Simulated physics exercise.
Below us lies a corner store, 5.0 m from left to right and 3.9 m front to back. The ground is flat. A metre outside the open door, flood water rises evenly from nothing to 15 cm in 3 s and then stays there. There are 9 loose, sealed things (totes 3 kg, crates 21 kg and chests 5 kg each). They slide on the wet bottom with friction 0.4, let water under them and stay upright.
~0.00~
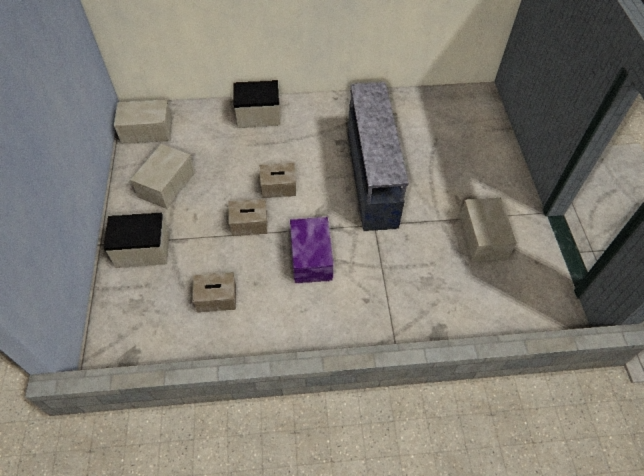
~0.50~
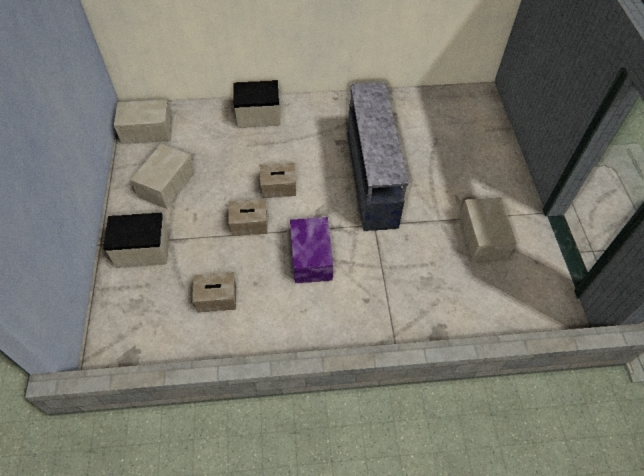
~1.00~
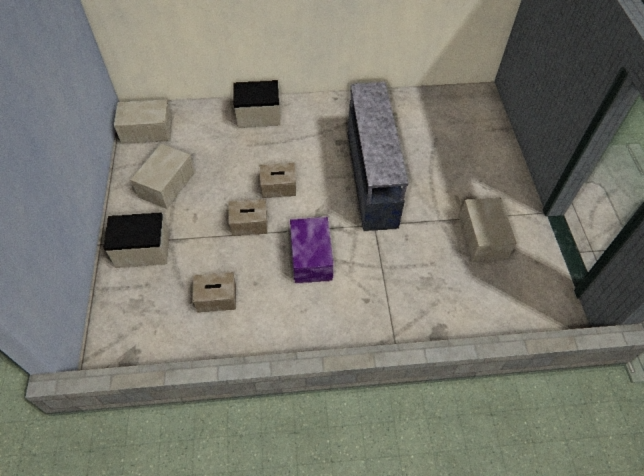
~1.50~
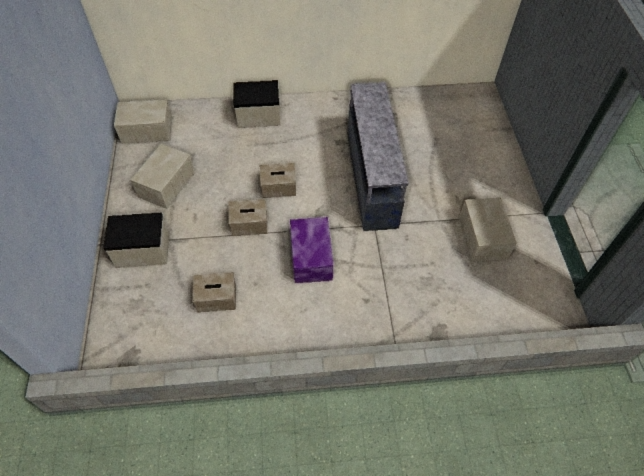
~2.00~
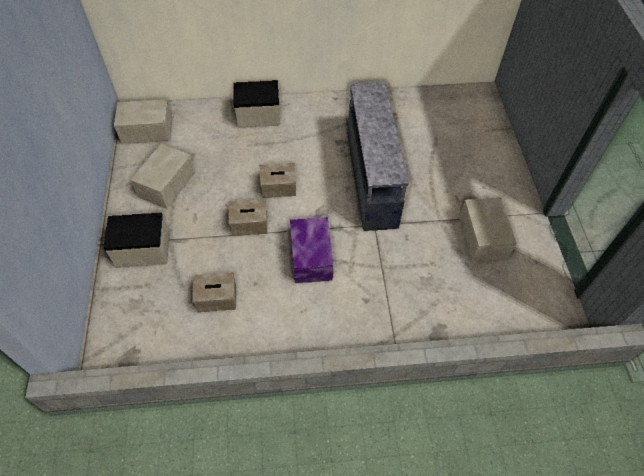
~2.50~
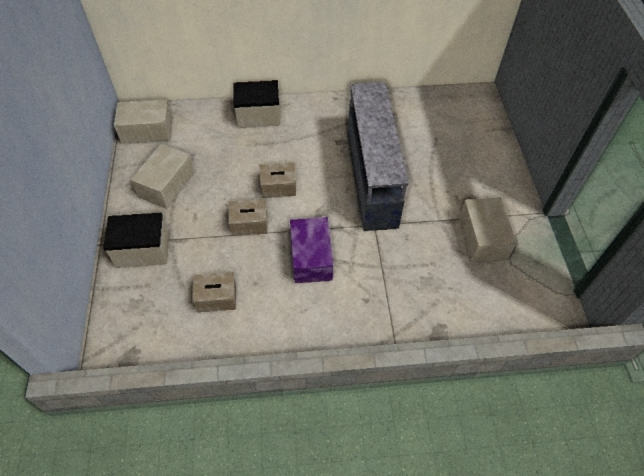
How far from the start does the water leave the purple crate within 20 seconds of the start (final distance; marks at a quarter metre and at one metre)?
The purple crate stays put.
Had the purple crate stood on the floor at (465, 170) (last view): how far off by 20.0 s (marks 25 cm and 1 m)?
It holds its place.
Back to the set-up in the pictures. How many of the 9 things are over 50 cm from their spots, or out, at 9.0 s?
1 of them.
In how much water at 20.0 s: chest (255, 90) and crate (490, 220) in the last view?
About 7 and 8 cm.
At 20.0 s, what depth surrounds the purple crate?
About 7 cm.
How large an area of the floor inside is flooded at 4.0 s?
About 3.5 m2.
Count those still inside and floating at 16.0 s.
I count 5.
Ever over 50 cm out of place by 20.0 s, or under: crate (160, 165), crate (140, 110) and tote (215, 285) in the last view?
In that order: Short of it, short of it, past it.
After 4.0 s the purple crate is near (311, 242), 0.0 m from its start, aground; 0 afloat.
After 9.0 s the purple crate is near (311, 242), 0.0 m from its start, aground; 2 afloat.
After 16.0 s the purple crate is near (311, 242), 0.0 m from its start, aground; 5 afloat.
After 20.0 s the purple crate is near (311, 242), 0.0 m from its start, aground; 6 afloat.
